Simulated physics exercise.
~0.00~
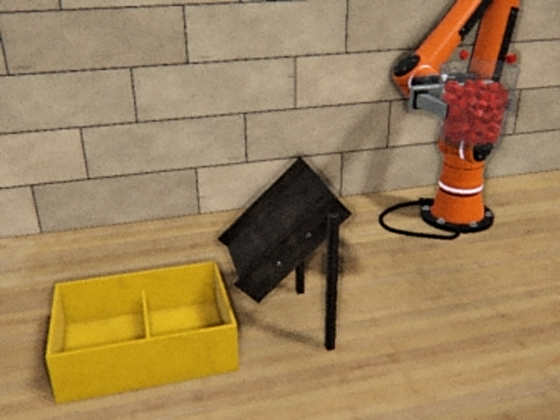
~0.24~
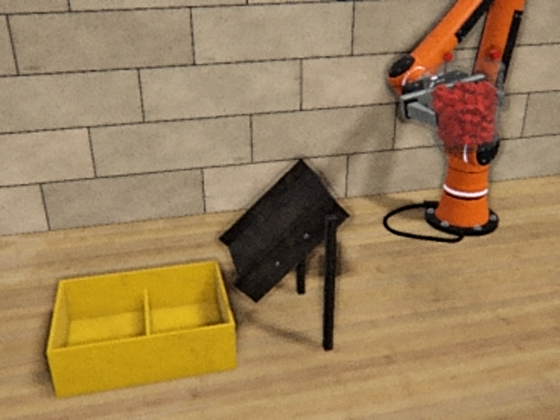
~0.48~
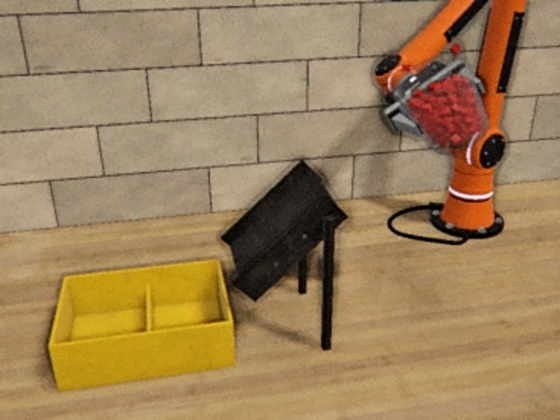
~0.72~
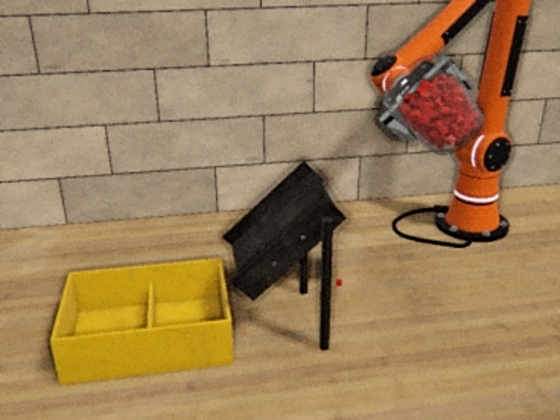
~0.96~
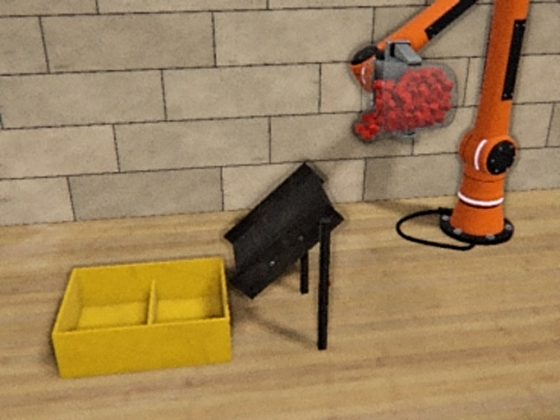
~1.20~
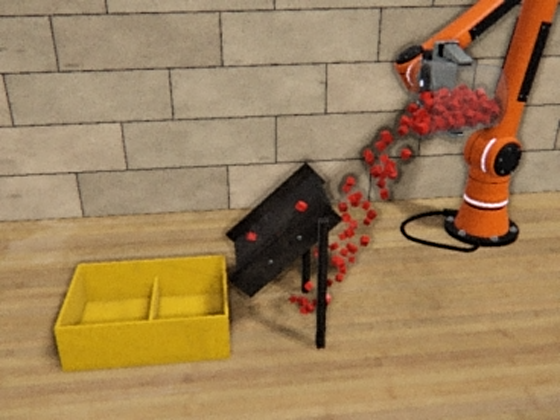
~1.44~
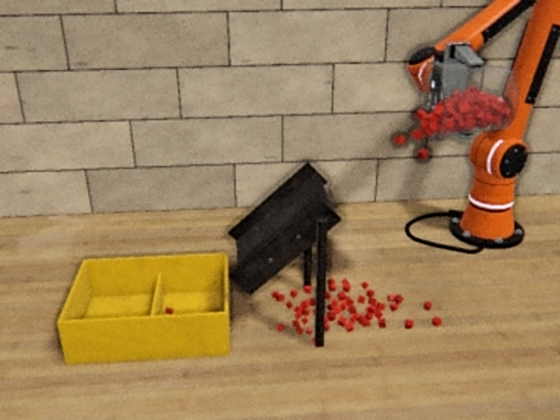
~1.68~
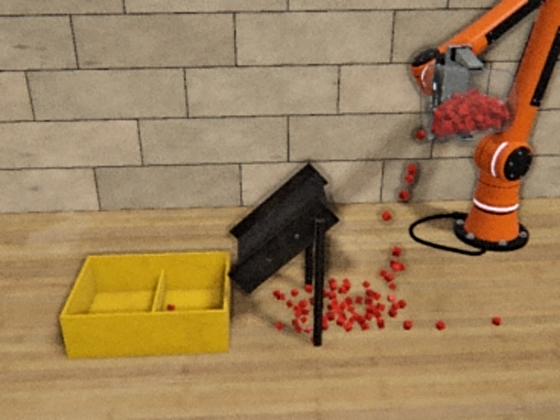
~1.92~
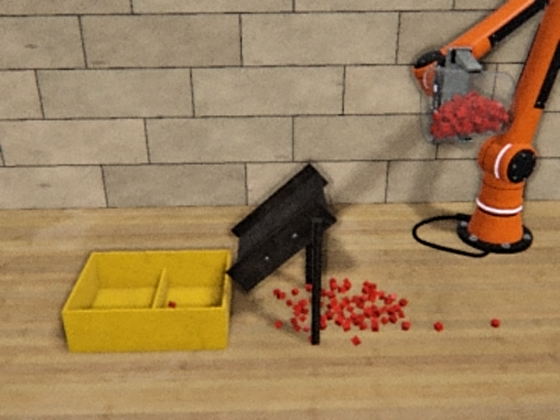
On a wooden surface by a brick wall, an orange robot arm raised a clear container of red pieces leftward and tipped it, then drew back right as many scattered beneath a black chute, leaving one visible in the yellow box and plenty still held.
